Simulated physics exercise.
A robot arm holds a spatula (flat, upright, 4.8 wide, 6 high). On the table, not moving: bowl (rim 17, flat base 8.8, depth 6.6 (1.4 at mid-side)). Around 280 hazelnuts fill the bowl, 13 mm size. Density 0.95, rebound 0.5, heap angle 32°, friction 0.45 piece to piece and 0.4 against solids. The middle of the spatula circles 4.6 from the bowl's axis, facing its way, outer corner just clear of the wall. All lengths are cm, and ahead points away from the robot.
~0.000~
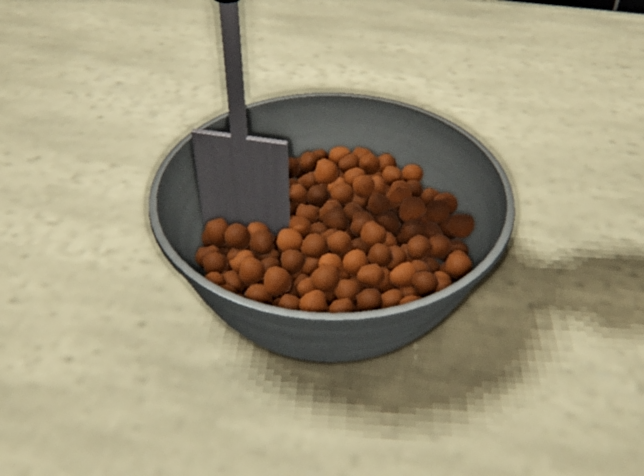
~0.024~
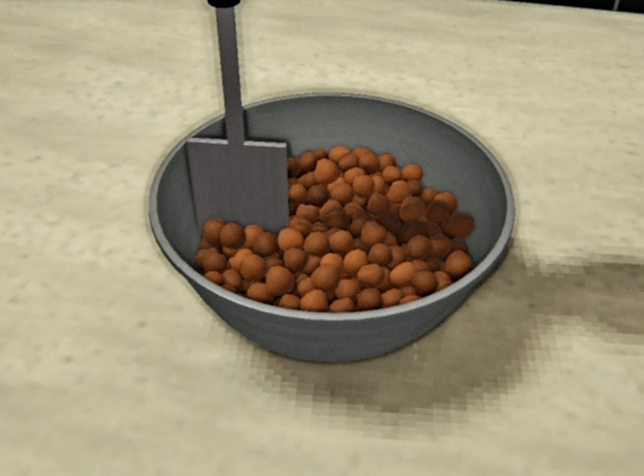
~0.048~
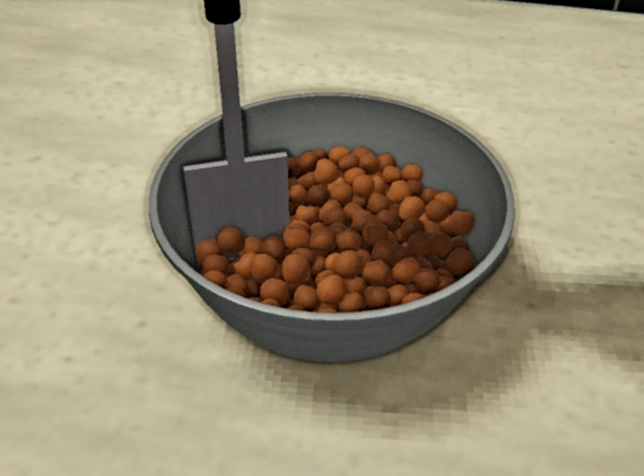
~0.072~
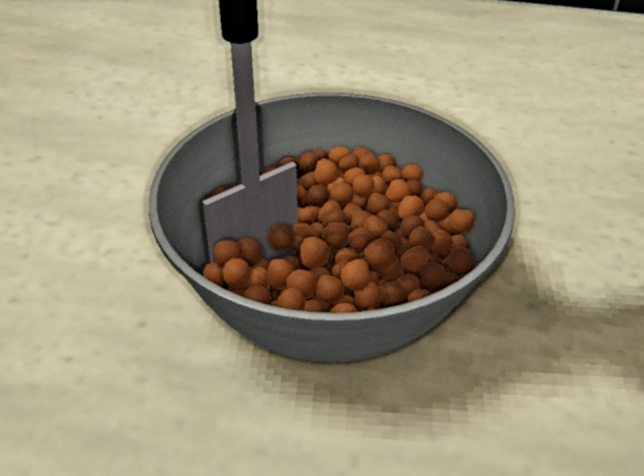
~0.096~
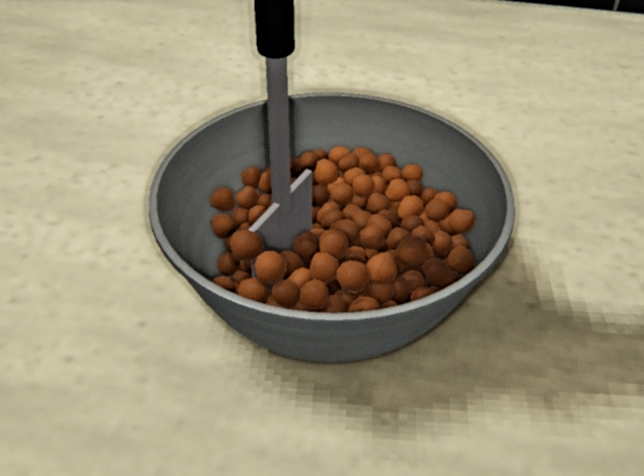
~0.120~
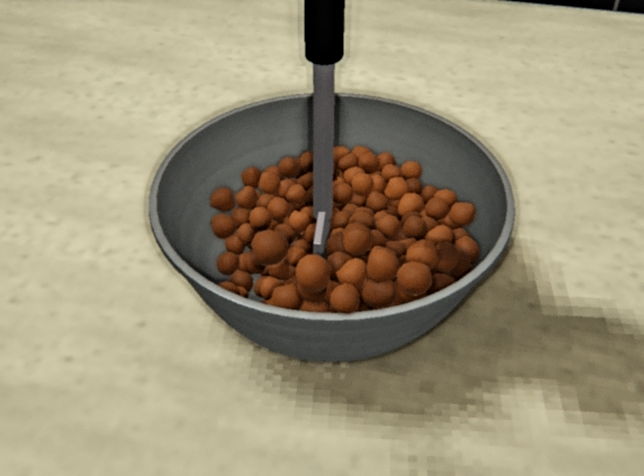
A spatula with a black handle and flat grey blade stands in a wide grey bowl on a pale, grainy tabletop, seen from above at an angle by a still camera. The bowl holds a heap of round, reddish-brown nuts, its shadow falling to the right. The spatula sweeps from the left side towards the near middle, turning edge-on and pushing nuts aside while the bowl stays still.
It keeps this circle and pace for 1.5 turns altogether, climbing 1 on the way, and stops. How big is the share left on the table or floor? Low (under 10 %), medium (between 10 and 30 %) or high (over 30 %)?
Share on the table or floor: High (over 30 %).
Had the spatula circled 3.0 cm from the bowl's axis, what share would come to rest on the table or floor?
Then about 35 per cent.
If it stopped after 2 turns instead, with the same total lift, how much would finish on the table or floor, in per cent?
Then about 45 per cent.
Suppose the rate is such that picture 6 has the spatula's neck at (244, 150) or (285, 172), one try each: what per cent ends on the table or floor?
About 20 and 30 per cent.
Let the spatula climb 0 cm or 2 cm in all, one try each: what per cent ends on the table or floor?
Some 45 and 35 per cent.
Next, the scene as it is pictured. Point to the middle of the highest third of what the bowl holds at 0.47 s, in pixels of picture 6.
Near (311, 289).
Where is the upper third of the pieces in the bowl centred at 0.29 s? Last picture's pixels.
Near (319, 137).
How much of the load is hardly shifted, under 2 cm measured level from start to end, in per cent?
About 25 per cent.
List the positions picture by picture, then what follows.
The first frame shows spatula neck at (237, 109), 0° round; upper third of the load around (342, 235), from x 210 to 460, top at y 160; 283 in the bowl.
The second frame shows spatula neck at (234, 115), 7° round; upper third of the load around (343, 237), from x 210 to 460, top at y 160.
The third frame shows spatula neck at (233, 133), 27° round; upper third of the load around (338, 243), from x 210 to 465, top at y 160.
The fourth frame shows spatula neck at (249, 154), 50° round; upper third of the load around (347, 254), from x 215 to 465, top at y 160.
The fifth frame shows spatula neck at (281, 171), 74° round; upper third of the load around (355, 257), from x 225 to 465, top at y 160; 281 in the bowl, 2 in flight or on the tool.
The sixth frame shows spatula neck at (323, 178), 97° round; upper third of the load around (377, 250), from x 225 to 465, top at y 155; 280 in the bowl, 3 in flight or on the tool.
By 0.29 s, 267° round, highest piece 12 above the table; 231 in the bowl, 8 on the table or floor, 44 in flight or on the tool.
By 0.47 s, 76° round, highest piece 11 above the table; 188 in the bowl, 74 on the table or floor, 21 in flight or on the tool.
By 0.76 s, 180° round, highest piece 5 above the table; 172 in the bowl, 111 on the table or floor.
By 1.46 s, 180° round, highest piece 5 above the table; 172 in the bowl, 111 on the table or floor.
Final count, 172 in the bowl, 111 on the table or floor. That is 39 % on the table or floor.
